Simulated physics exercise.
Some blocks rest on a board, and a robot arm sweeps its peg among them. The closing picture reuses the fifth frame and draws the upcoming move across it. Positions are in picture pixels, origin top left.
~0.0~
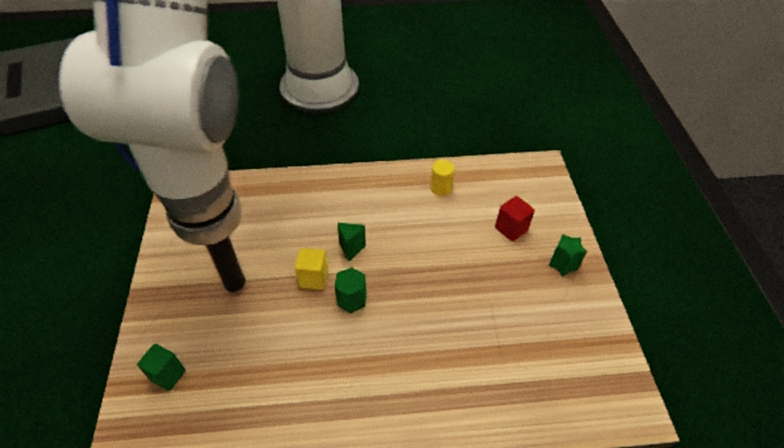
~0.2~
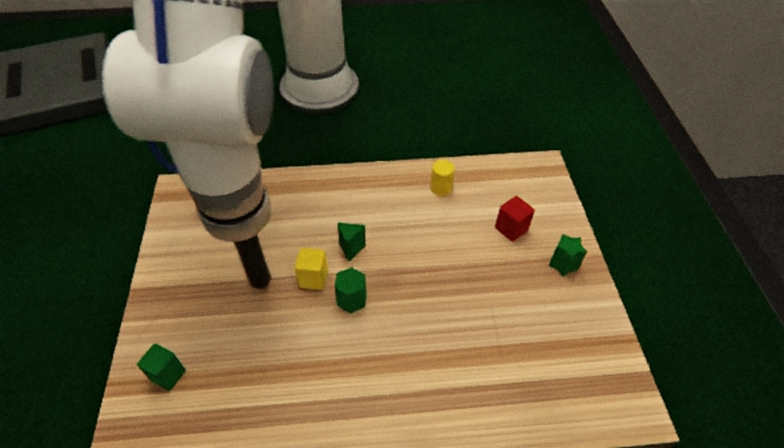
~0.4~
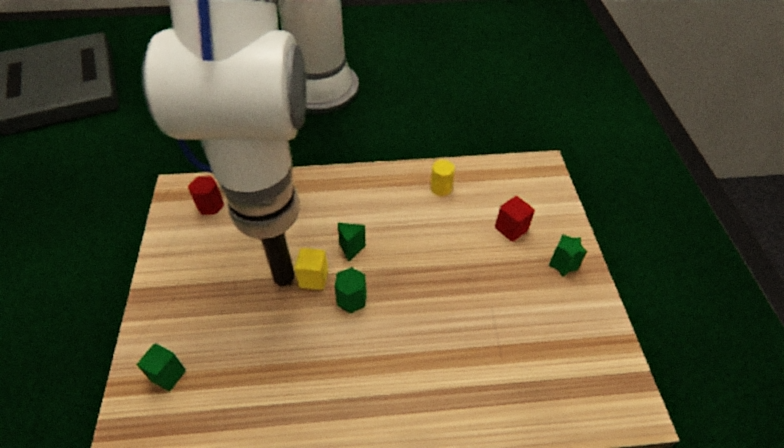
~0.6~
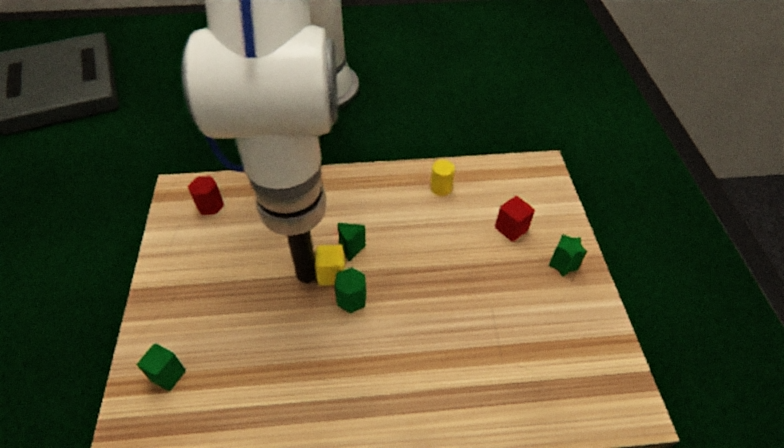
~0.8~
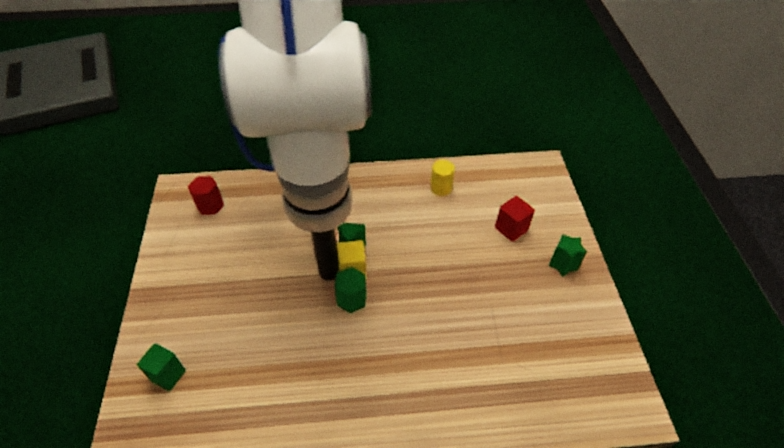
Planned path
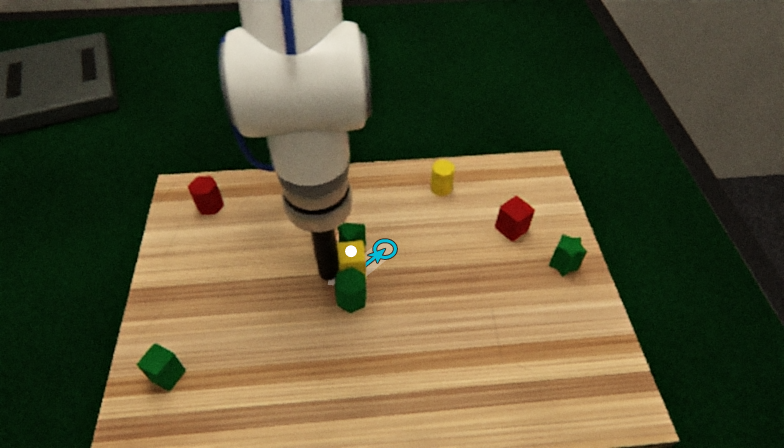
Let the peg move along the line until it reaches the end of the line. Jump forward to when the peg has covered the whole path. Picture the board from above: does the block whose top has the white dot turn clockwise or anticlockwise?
The block turns clockwise.
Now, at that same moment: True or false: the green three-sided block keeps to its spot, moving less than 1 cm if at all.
That claim is true.
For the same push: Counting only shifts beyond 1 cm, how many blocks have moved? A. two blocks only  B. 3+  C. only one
C - only one.
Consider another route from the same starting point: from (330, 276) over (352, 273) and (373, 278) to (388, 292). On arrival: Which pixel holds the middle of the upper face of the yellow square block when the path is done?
About (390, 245).
The line goes from (330, 276) over (352, 274) and (369, 262) to (385, 249); the dot is on the yellow square block.
On the path given first. Halfway along, peg at (361, 264); yellow square block at (383, 243).
At the end, peg at (385, 245); green six-sided block unmoved; green three-sided block unmoved; yellow square block at (409, 233), turned 35° clockwise.
